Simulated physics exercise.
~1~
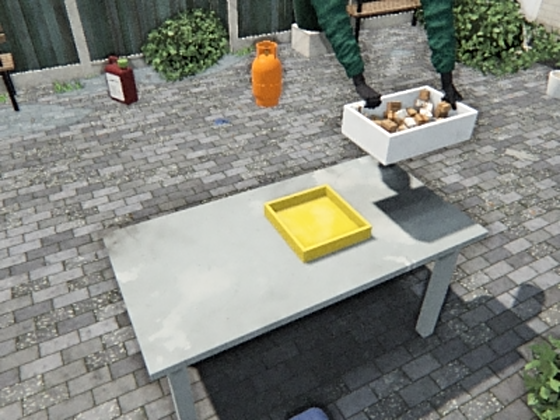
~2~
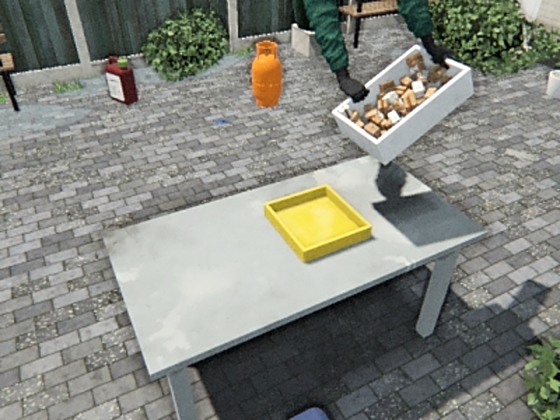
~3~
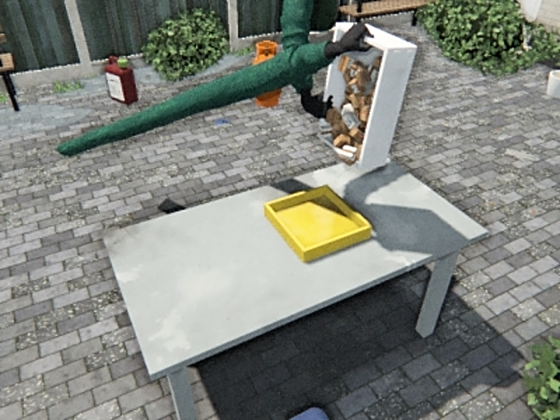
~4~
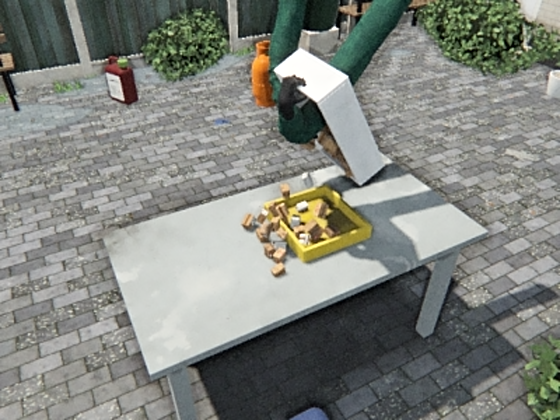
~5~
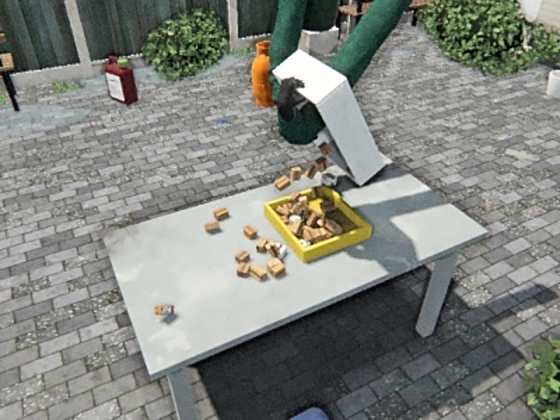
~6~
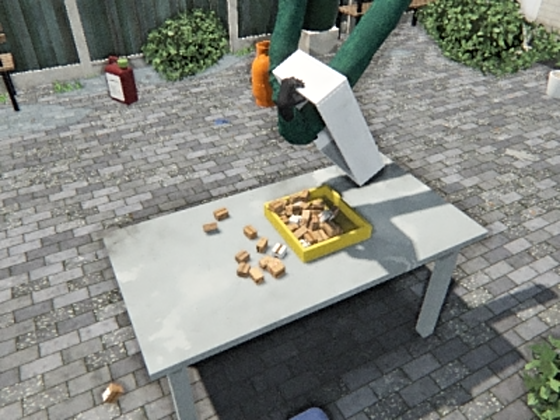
A white tote full of small brown parcels is tipped steeply by green-sleeved arms over a yellow carton on a grey table, and the parcels pour out; many land in the carton, while others scatter across the tabletop to its left and one drops past the table's edge.
